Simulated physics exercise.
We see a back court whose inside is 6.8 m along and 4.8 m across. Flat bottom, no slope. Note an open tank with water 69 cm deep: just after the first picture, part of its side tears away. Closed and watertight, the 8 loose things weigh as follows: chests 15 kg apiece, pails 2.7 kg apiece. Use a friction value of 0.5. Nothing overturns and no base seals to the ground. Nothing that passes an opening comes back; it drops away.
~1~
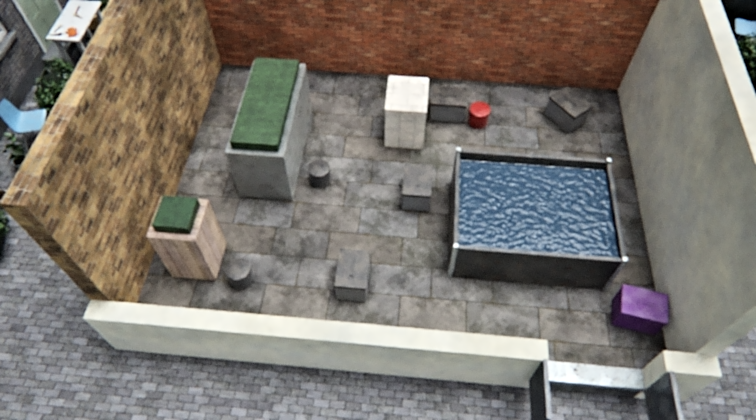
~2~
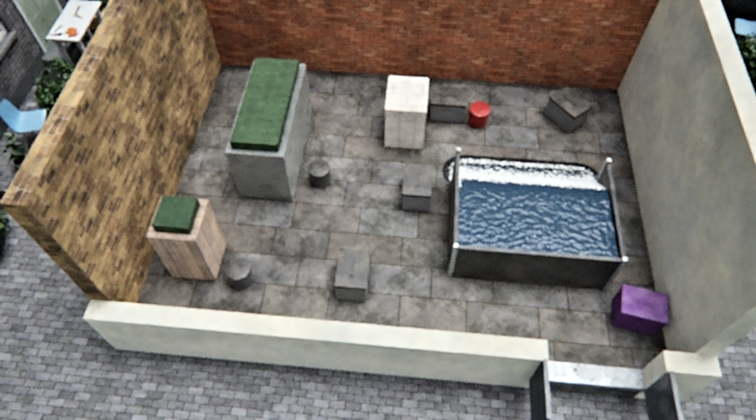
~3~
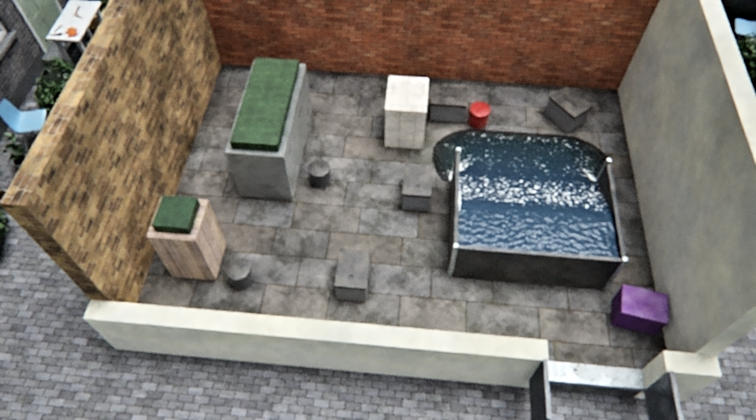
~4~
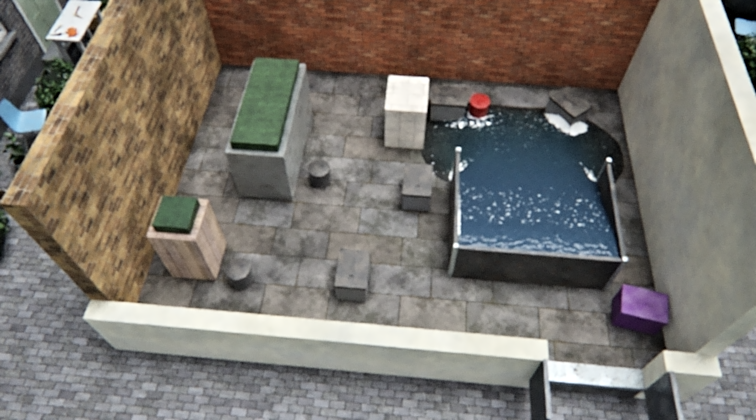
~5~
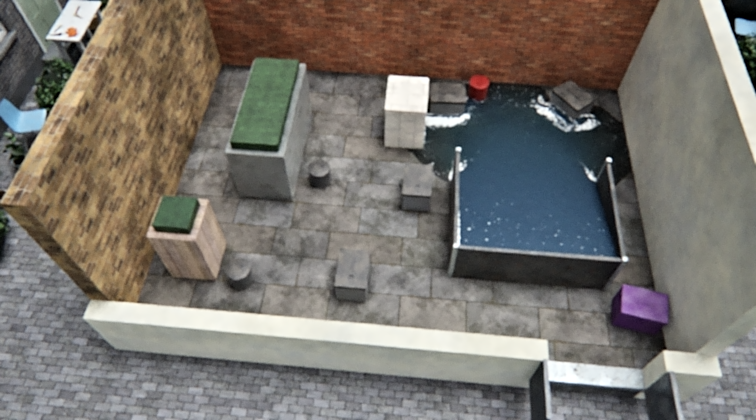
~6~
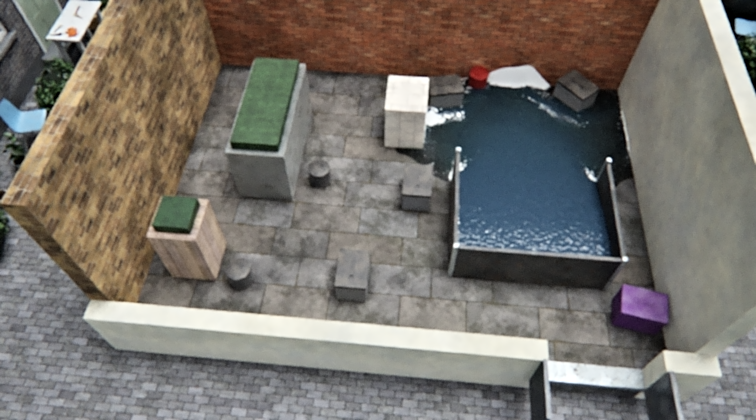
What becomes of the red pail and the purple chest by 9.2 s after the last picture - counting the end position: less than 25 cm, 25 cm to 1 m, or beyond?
Both checked: The red pail gets well away, and the purple chest gets well away.
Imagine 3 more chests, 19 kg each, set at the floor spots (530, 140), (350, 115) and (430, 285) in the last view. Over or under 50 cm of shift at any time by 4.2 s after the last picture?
In turn: More, more, short of it.
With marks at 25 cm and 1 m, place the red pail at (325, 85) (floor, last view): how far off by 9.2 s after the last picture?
By that time it is swept a long way.
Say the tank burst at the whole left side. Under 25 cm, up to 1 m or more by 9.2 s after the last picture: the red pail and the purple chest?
Under that change the red pail would be borne far and the purple chest would drift slightly.
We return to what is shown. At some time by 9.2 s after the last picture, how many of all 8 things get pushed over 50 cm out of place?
I count 7 of them.
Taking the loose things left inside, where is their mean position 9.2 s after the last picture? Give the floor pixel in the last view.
Roughly at (369, 240).
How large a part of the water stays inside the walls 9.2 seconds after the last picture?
Around 92 % of the water.
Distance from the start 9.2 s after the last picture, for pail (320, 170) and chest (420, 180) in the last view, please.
Lab note - net shifts in order: 140 cm; 50 cm.
Then, 1.2 s after the last picture the red pail is near (406, 61), 1.4 m from its start, afloat; the purple chest is near (645, 303), 0.0 m from its start, aground; 0 of 8 are out; 2 afloat.
Then, 3.8 s after the last picture the red pail is near (237, 53), 4.1 m from its start, afloat; the purple chest has gone out; 1 of 8 are out; 4 afloat.
Then, 6.2 s after the last picture the red pail is near (239, 73), 4.0 m from its start, afloat; the purple chest has gone out; 1 of 8 are out; 2 afloat.
Then, 9.2 s after the last picture the red pail is near (206, 150), 4.3 m from its start, afloat; the purple chest has gone out; 1 of 8 are out; 5 afloat.
